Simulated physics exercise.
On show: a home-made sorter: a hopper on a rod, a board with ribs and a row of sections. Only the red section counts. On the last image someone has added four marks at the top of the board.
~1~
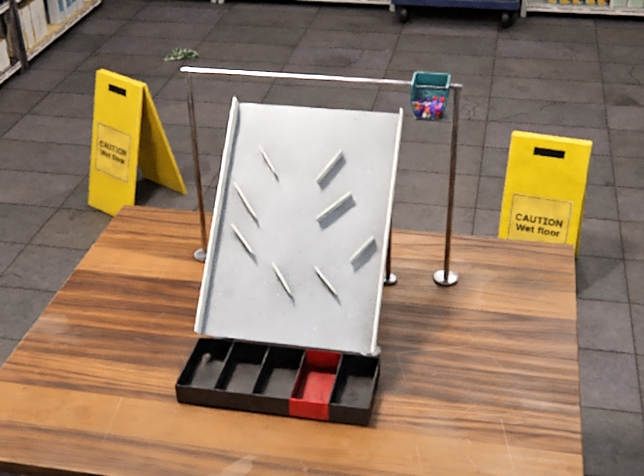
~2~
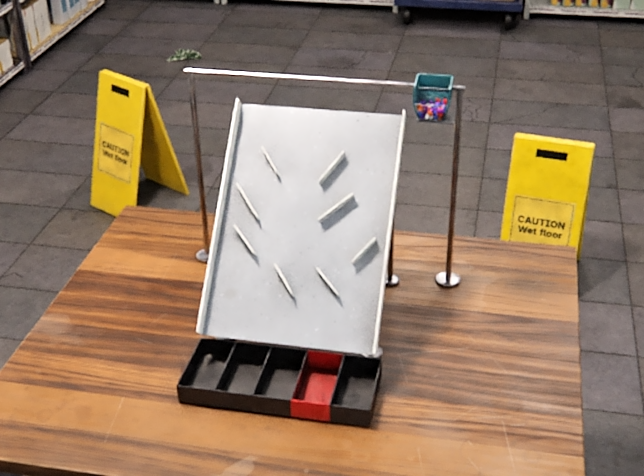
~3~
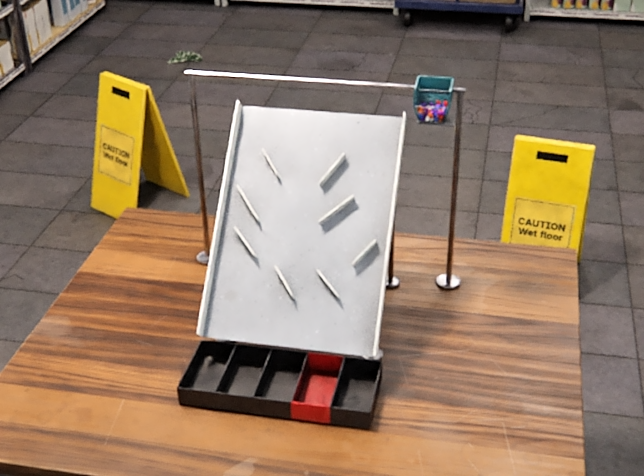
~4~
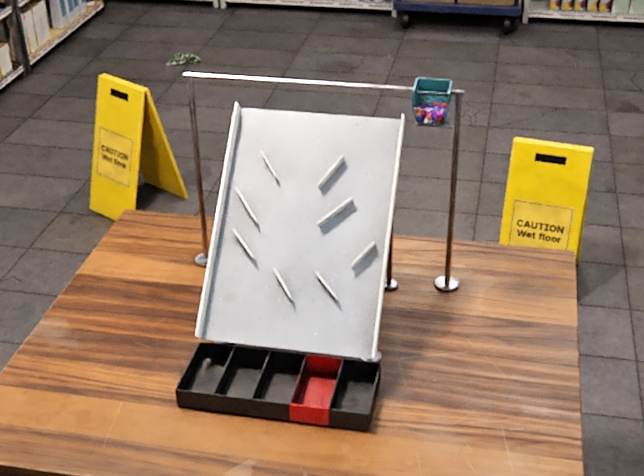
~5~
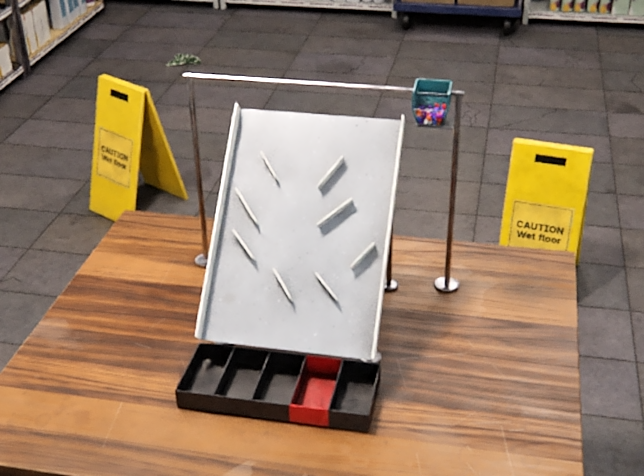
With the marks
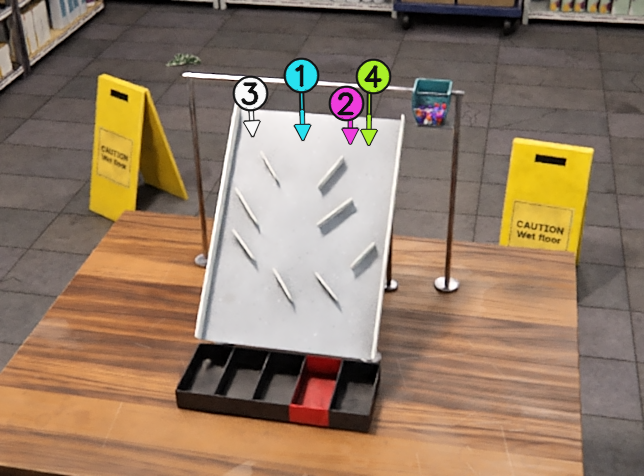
In this clip, a teal container of colourful pieces hangs at the right of a metal rod above a tilted white board with ribs and a row of black sections, one red; apart from slight camera shake, nothing moves.
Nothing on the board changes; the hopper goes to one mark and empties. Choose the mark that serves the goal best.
Choose 1.
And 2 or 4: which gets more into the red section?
That is mark 2.
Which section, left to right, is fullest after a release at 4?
The fifth.
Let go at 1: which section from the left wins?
The fourth.
On the marked copy, mark 1 meets the board at (302, 134); mark 2 meets the board at (350, 138); mark 3 meets the board at (252, 130); mark 4 meets the board at (368, 139).
With 1, most in the red section, about a quarter in other sections.
With 2, about a third in the red section, about two thirds in other sections.
With 3, about a third in the red section, about two thirds in other sections.
With 4, about a quarter in the red section, most in other sections.
